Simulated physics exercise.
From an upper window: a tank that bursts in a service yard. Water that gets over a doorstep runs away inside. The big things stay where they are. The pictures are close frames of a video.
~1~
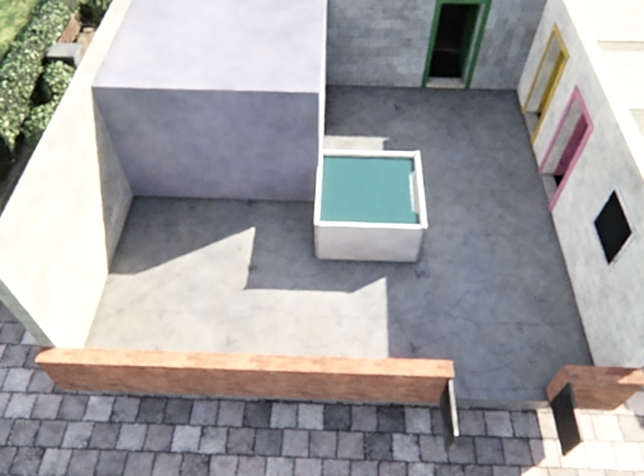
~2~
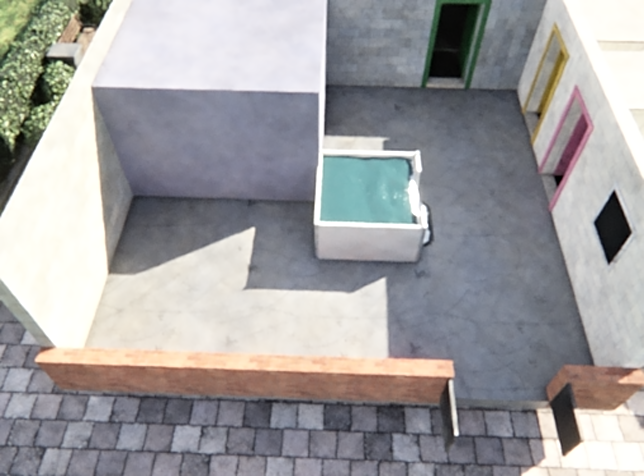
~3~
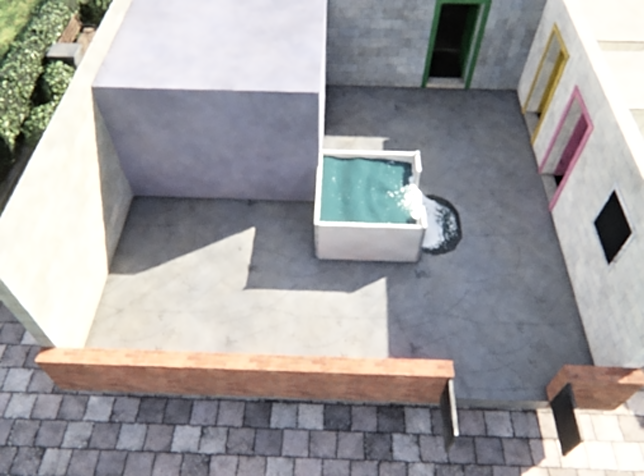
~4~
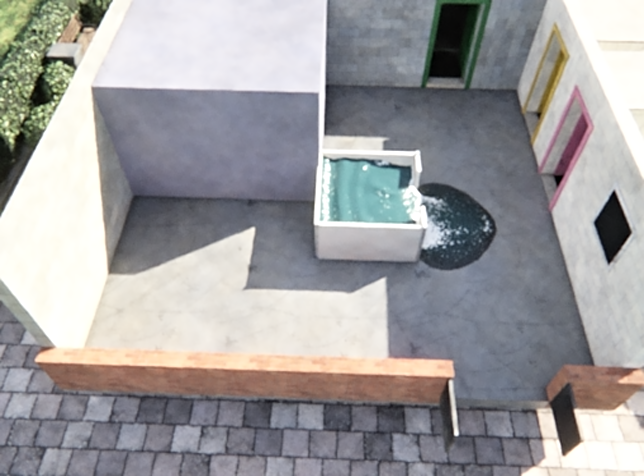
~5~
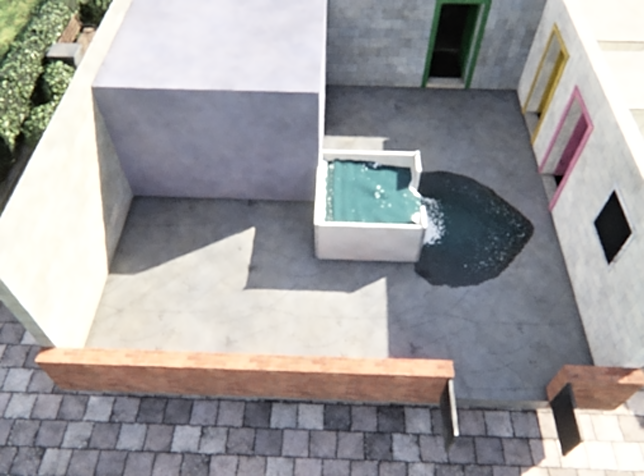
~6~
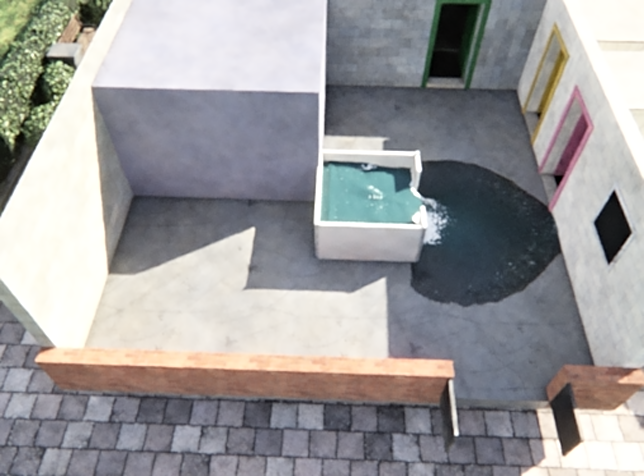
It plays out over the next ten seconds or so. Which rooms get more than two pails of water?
In the end: The yellow door stays under that; the green door stays under that; the pink door takes more than that.
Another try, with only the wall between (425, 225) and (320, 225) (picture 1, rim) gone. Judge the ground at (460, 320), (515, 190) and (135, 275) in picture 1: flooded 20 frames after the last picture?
As listed: Flooded, dry, under water.
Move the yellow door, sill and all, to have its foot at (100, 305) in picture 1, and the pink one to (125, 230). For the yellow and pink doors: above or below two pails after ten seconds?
Then: The yellow door stays under, the pink door keeps below it.
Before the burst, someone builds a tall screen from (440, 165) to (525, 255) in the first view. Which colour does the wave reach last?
It is the one in yellow.
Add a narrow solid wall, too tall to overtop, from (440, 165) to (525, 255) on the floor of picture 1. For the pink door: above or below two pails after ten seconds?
One by one: The pink one is under.
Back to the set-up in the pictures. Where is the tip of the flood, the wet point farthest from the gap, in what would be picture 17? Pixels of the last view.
Roughly at (514, 93).
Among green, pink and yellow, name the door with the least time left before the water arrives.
It is the one in pink.
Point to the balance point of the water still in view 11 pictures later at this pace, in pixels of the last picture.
Roughly at (435, 232).
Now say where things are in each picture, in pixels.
Still water in the water tank at (369, 190), in the first frame.
Water pours out at (414, 213) and has run to (423, 243), in the second frame.
Water pours out at (414, 213) and has run to (458, 234), in the third frame.
The front is at (492, 230), out from the gap at (414, 214), in the fourth frame.
Water pours out at (414, 213) and has run to (528, 234), in the fifth frame.
The front is at (560, 245), out from the gap at (414, 213), in the sixth frame.
A moment on, water covers 25 % of the floor; the yellow door not reached, the green door not reached, the pink door over two buckets in.
Next, water covers 30 % of the floor; the yellow door wet at the sill, nothing in, the green door not reached, the pink door far over two buckets in.
Then, water covers 40 % of the floor; the yellow door wet at the sill, nothing in, the green door wet at the sill, nothing in, the pink door far over two buckets in.
Later, water covers 70 % of the floor; the yellow door wet at the sill, nothing in, the green door wet at the sill, nothing in, the pink door far over two buckets in.
In the end, water covers 85 % of the floor; the yellow door under two buckets in, the green door wet at the sill, nothing in, the pink door far over two buckets in.
